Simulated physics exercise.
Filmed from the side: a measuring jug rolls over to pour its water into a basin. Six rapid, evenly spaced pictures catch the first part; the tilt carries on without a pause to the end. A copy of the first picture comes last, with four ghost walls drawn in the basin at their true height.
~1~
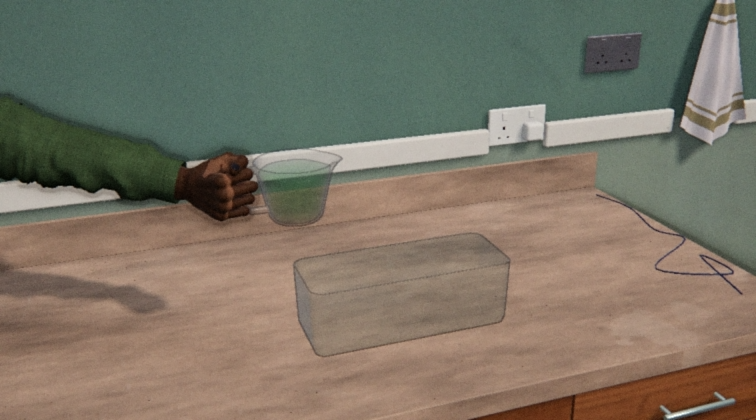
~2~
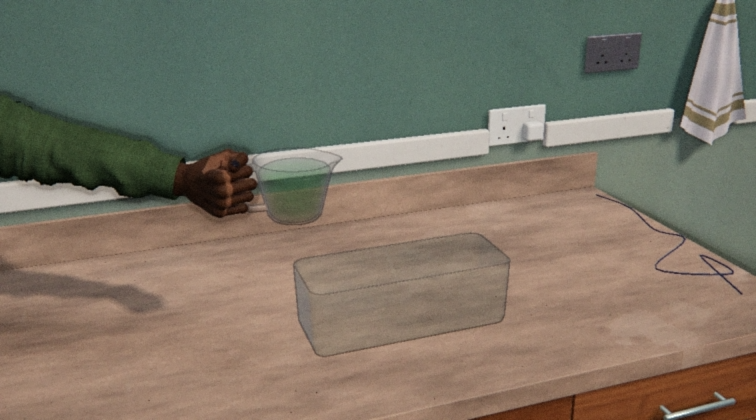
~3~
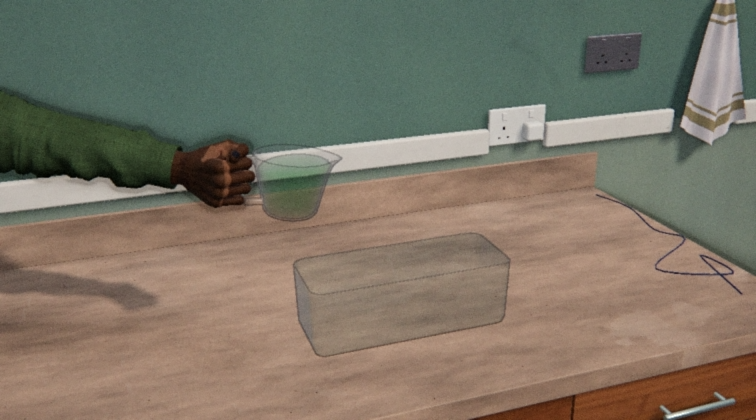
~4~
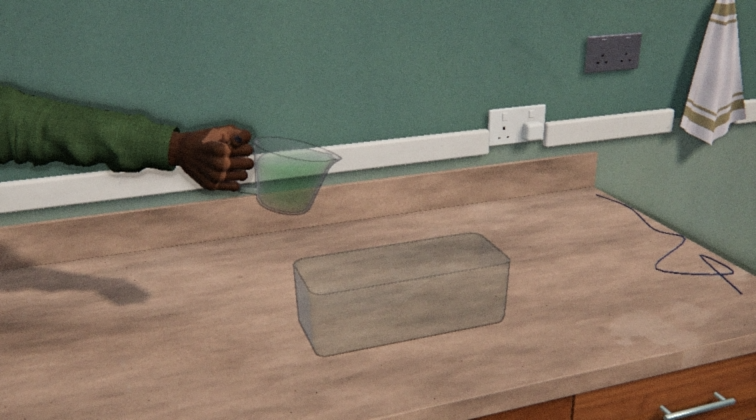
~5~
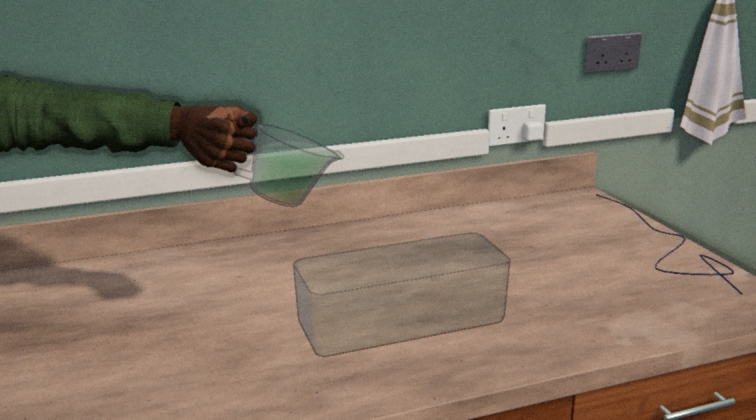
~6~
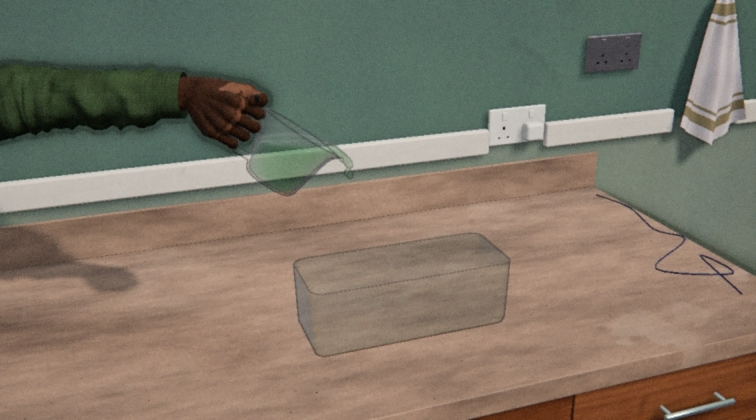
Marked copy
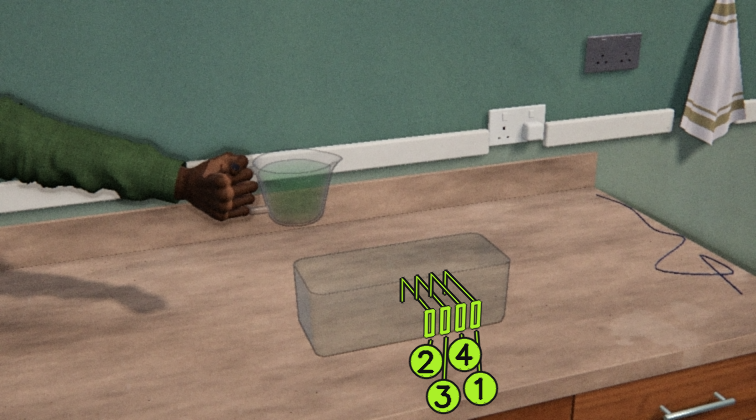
To begin with, a dark hand in a green sleeve holds a clear jug of greenish water upright above a wooden counter, left of an empty-looking clear basin. The hand then gradually tilts the jug rightward, until water reaches over its lip while the basin stays still.
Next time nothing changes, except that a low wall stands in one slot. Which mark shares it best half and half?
2 is best.
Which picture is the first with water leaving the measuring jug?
Picture 5.
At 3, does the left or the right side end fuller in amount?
The left side.
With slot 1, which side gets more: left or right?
The left side.
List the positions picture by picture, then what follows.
In the first frame, upright, lip at (341, 157); basin from (313, 355) to (503, 319); nothing has left yet.
In the second frame, upright, lip at (341, 157); nothing has left yet.
In the third frame, tipped about 7°, lip at (341, 157); nothing has left yet.
In the fourth frame, tipped about 14°, lip at (340, 157); nothing has left yet.
In the fifth frame, tipped about 24°, lip at (340, 157); water is over the lip, down to (340, 157).
In the sixth frame, tipped about 37°, lip at (340, 157); water is over the lip, down to (349, 176).
In lime, 1 at (476, 331); 2 at (430, 340); 3 at (446, 337); 4 at (461, 334).
Choosing 1, about 84 % ends left of the wall and 12 % right of it; 4 % is lost outside.
Choosing 2, about 46 % ends left of the wall and 51 % right of it; 3 % is lost outside.
Choosing 3, about 86 % ends left of the wall and 6 % right of it; 8 % is lost outside.
Choosing 4, about 85 % ends left of the wall and 9 % right of it; 5 % is lost outside.
